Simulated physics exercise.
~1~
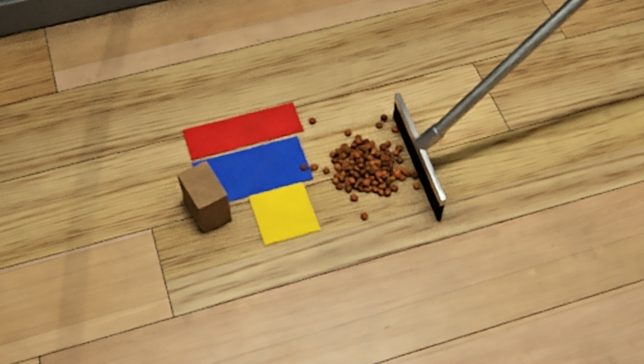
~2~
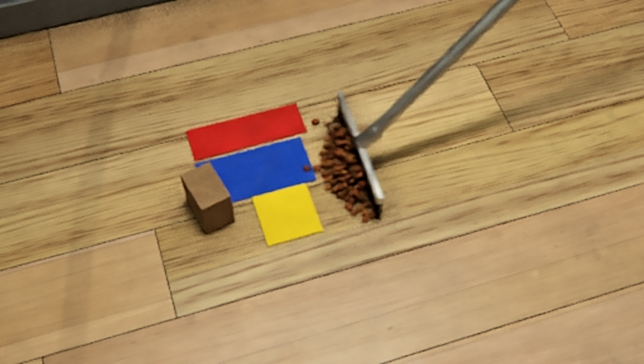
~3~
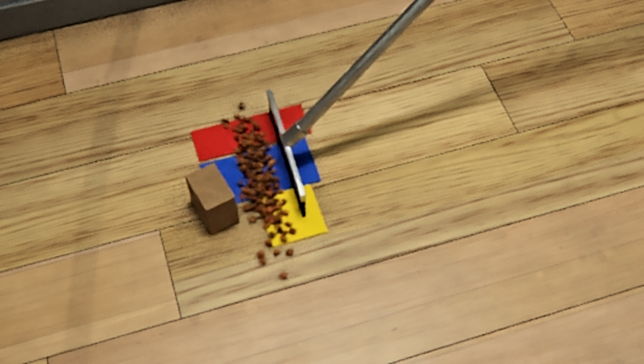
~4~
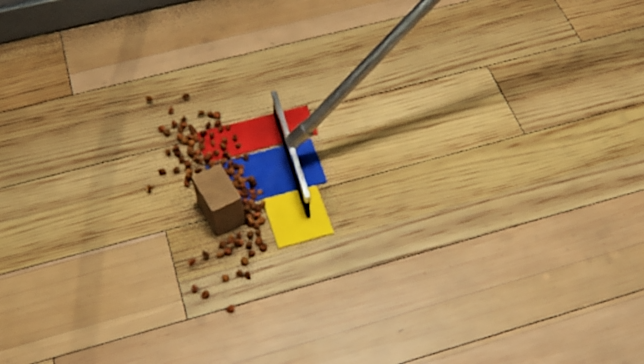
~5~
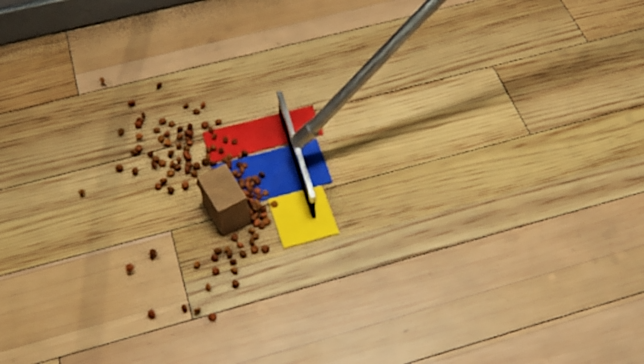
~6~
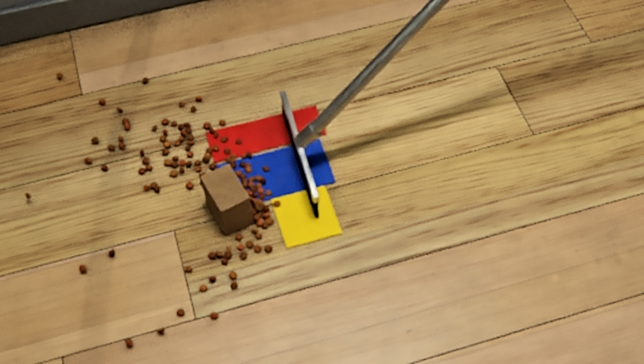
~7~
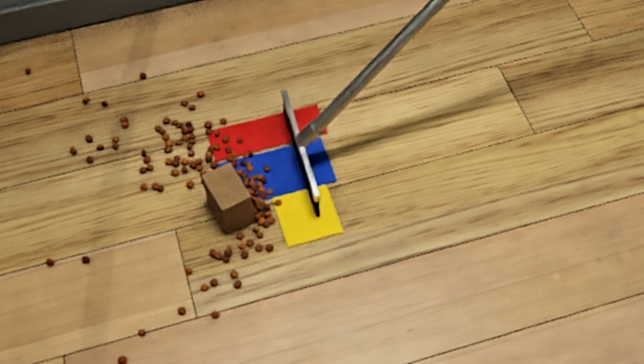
A squeegee on a grey pole sweeps leftward across a light wooden plank floor, seen from above at an angle, pushing a heap of brown kibble. Ahead lie a red sheet, a blue sheet below it and a yellow one at the bottom, with a brown block at their left. The blade drives the heap onto the sheets and stops over them. The kibble carries on, parting around the unmoving block and scattering left, a few bits rolling far away. Finally most pieces rest on bare wood, with some on blue, a few on red and none on yellow.
